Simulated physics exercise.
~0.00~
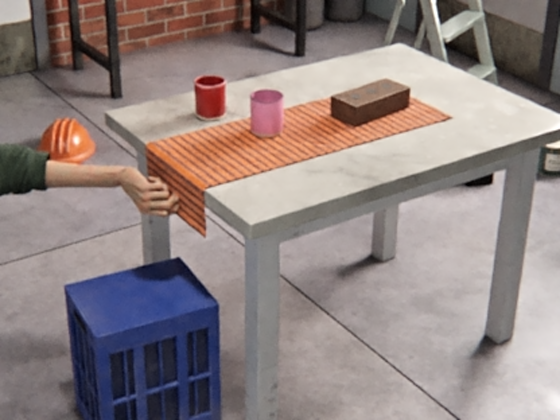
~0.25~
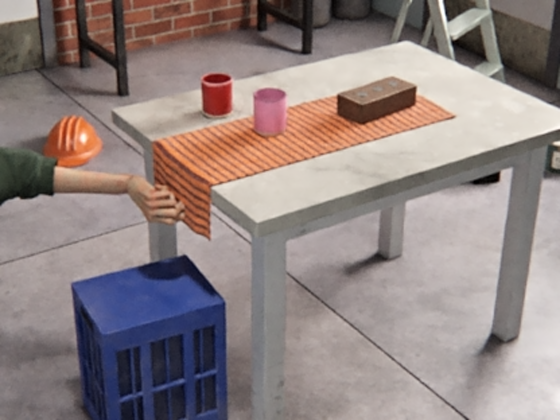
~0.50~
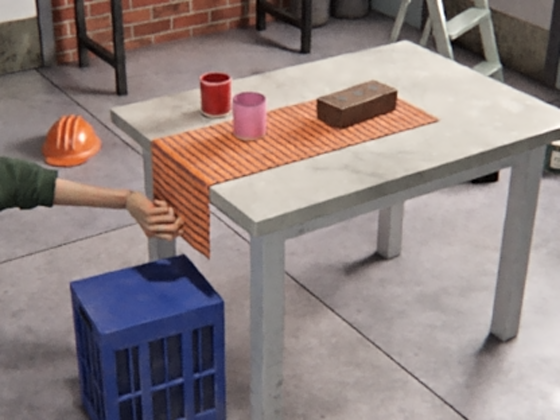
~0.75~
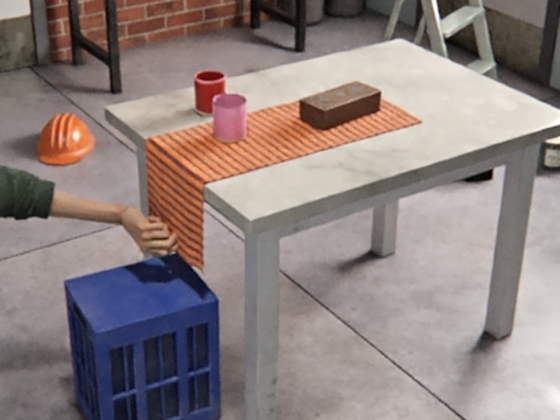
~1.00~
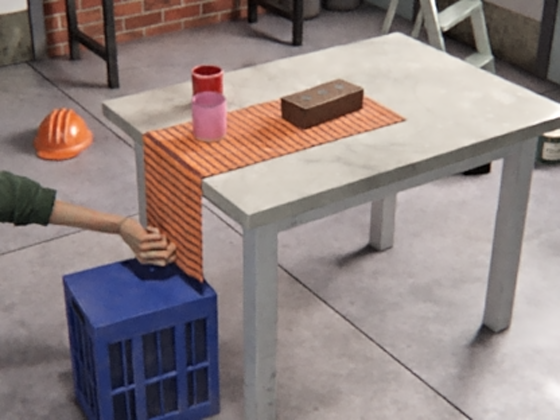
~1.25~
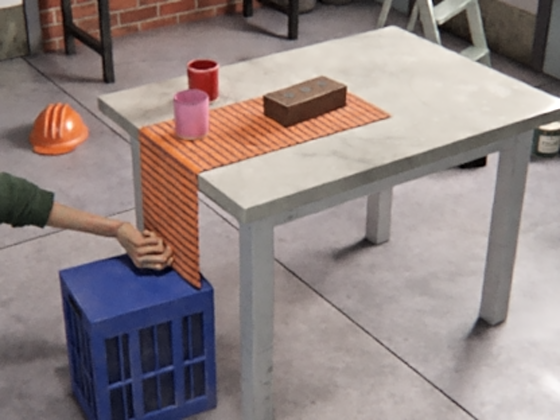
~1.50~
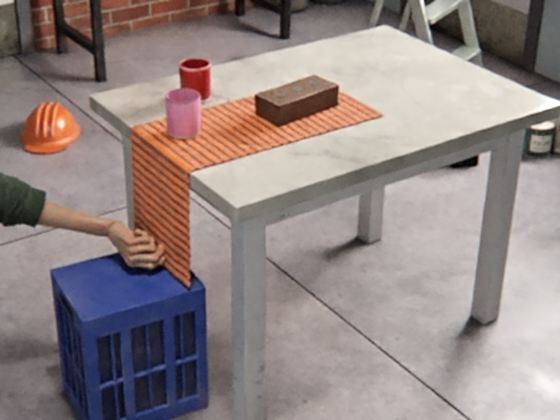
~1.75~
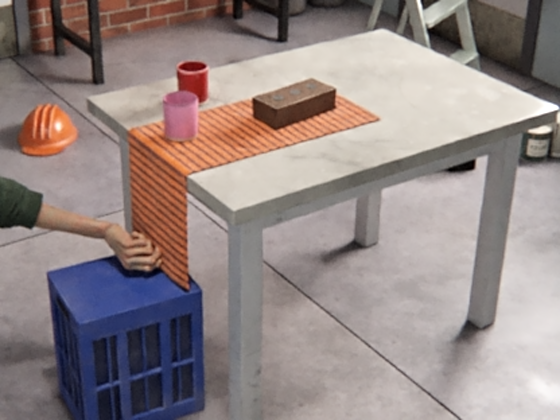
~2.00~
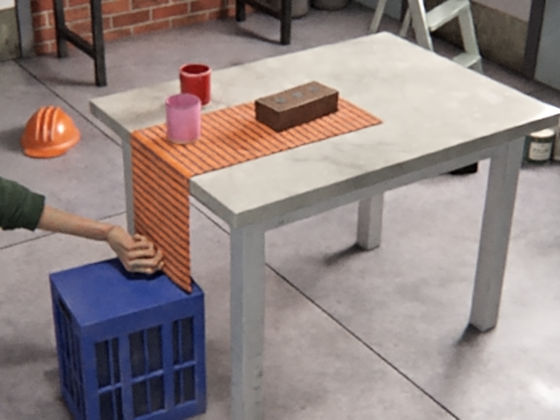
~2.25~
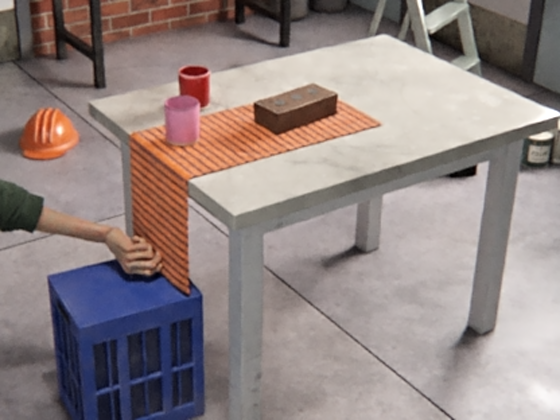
To begin with, a hand at the left grips the hanging end of an orange striped cloth on a pale table, with a pink mug and a dark brick resting on it and a red mug standing nearby. The hand then draws the cloth slowly down toward a blue crate on the floor. The pink mug and the brick ride along to the left, while the red mug stays put. As the mug nears the table's end, the hem reaches the crate and the pulling stops. Finally, the hand still holds the cloth, and both mugs and the brick remain on the table.
